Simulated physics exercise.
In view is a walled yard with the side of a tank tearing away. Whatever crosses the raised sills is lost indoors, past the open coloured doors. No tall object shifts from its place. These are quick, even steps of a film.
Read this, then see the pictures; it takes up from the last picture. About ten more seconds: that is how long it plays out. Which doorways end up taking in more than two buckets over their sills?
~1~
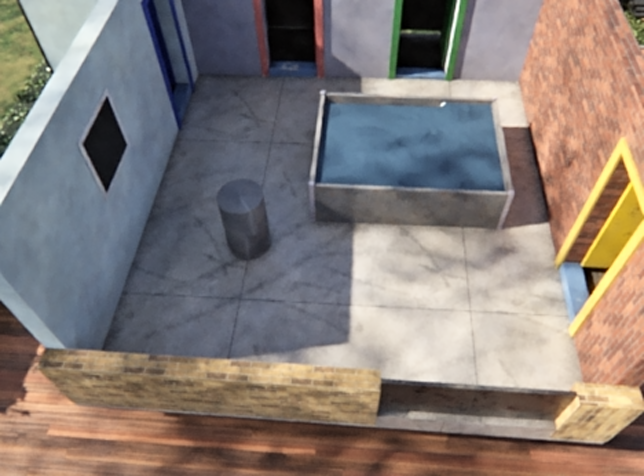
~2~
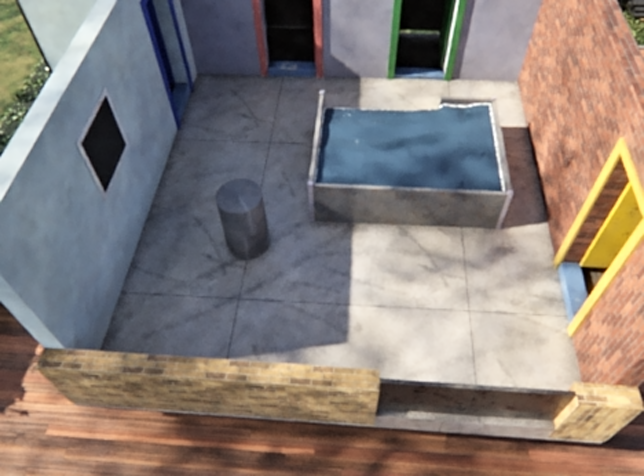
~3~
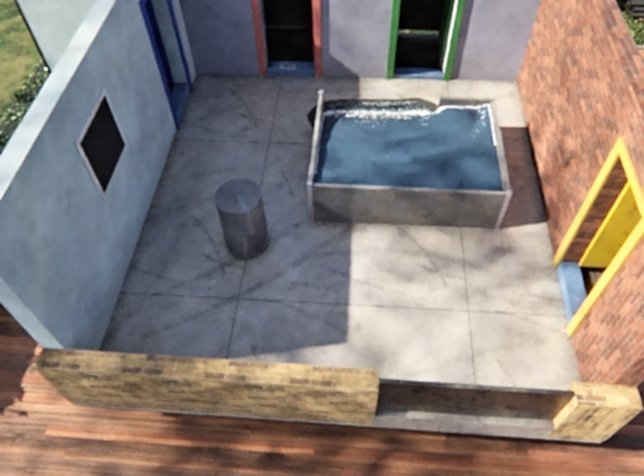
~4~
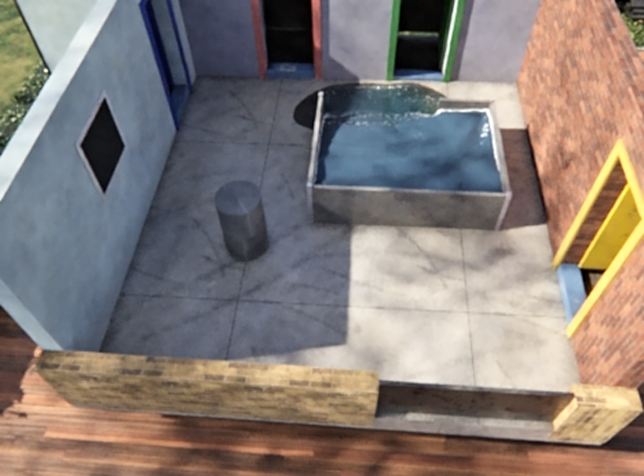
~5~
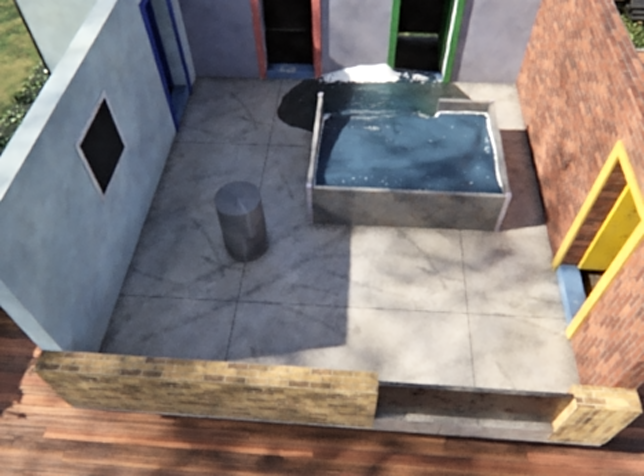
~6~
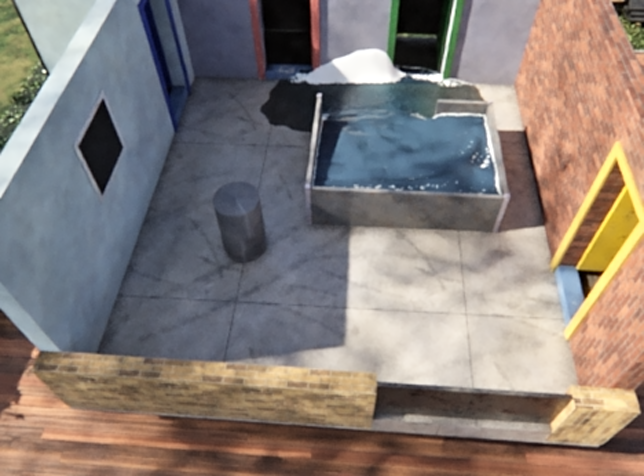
The blue door will most likely go past the limit; the red door will most likely go past the limit; the yellow door will most likely keep inside the limit; the green door will most likely go past the limit.
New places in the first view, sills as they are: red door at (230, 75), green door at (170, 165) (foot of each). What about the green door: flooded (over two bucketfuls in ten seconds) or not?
Result - green door exceeds the limit.
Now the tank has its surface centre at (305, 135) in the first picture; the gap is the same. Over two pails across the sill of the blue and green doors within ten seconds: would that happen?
In short: The blue door lets more in; the green door takes less.
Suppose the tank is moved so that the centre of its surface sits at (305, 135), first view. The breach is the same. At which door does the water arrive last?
Last of all, the door marked yellow.
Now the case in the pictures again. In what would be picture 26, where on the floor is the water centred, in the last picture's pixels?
(349, 141).
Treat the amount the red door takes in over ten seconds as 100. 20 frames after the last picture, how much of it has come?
Roughly 95 per cent.
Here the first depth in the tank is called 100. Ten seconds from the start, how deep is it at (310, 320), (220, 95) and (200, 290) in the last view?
At the three places, in the order asked: Around 14, 16 and 14 per cent.
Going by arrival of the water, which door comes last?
My answer: The yellow one.
A moment on, water covers 20 % of the floor; the blue door not reached, the red door under two buckets in, the yellow door not reached, the green door far over two buckets in.
Next, water covers 30 % of the floor; the blue door under two buckets in, the red door over two buckets in, the yellow door not reached, the green door far over two buckets in.
Then, water covers 50 % of the floor; the blue door far over two buckets in, the red door over two buckets in, the yellow door not reached, the green door far over two buckets in.
Later, water covers 85 % of the floor; the blue door far over two buckets in, the red door over two buckets in, the yellow door wet at the sill, nothing in, the green door far over two buckets in.
In the end, water covers 100 % of the floor; the blue door far over two buckets in, the red door over two buckets in, the yellow door wet at the sill, nothing in, the green door far over two buckets in.
